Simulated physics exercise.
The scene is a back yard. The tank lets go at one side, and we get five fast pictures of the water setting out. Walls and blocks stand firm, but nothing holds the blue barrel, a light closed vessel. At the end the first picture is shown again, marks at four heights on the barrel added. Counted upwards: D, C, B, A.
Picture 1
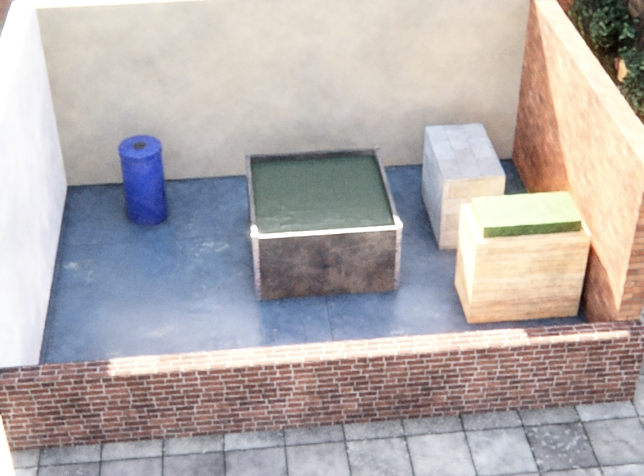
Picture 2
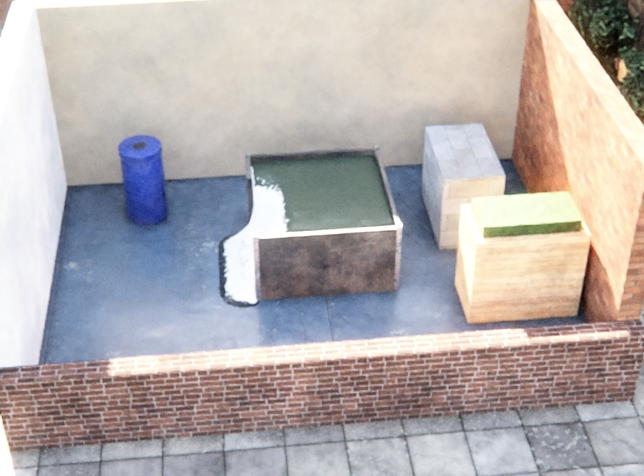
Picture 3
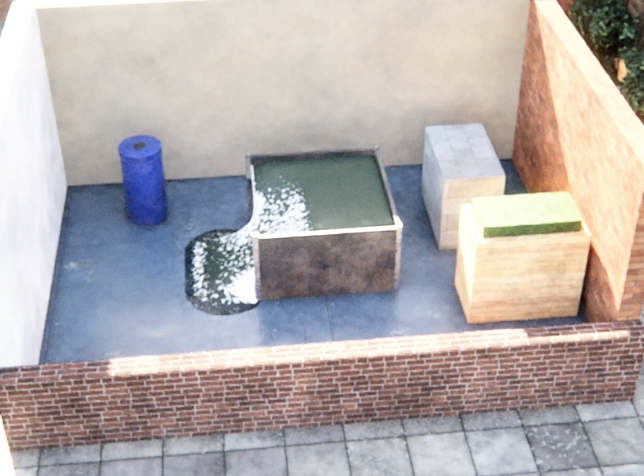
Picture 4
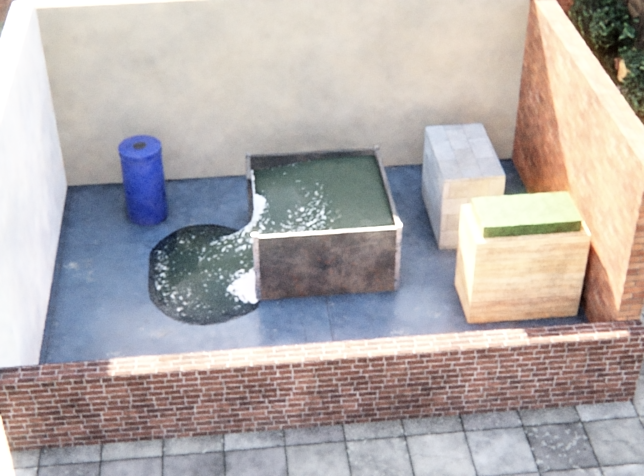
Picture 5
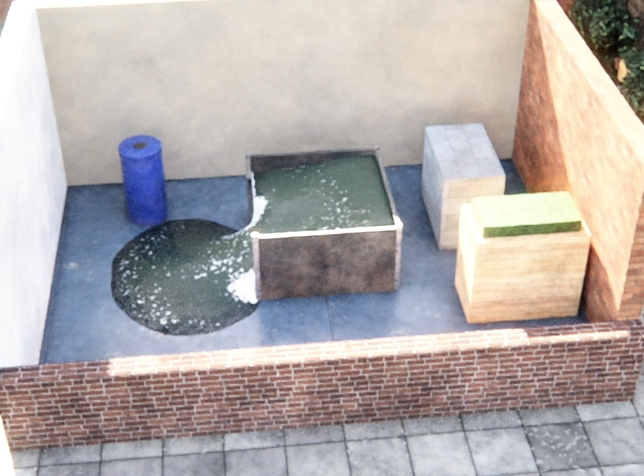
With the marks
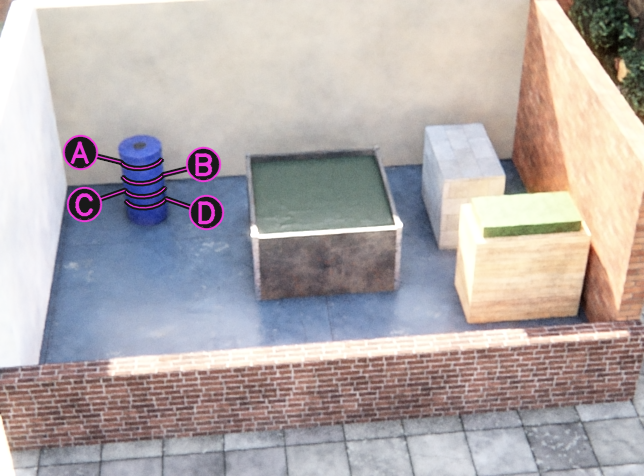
Green water pouring from the left side of a square tank and spreading in a widening pool across a back yard's blue ground.
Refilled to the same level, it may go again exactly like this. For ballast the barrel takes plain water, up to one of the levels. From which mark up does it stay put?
Go for D.
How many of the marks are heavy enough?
All of them.
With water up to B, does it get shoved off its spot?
No, not at all.
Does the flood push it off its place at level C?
No, not at all.
On the marked copy, A at (140, 168); B at (142, 183); C at (144, 196); D at (145, 207); from the bottom up D, C, B, A.
For level A, it does not move.
For level B, it does not move.
For level C, it does not move.
For level D, it does not move.
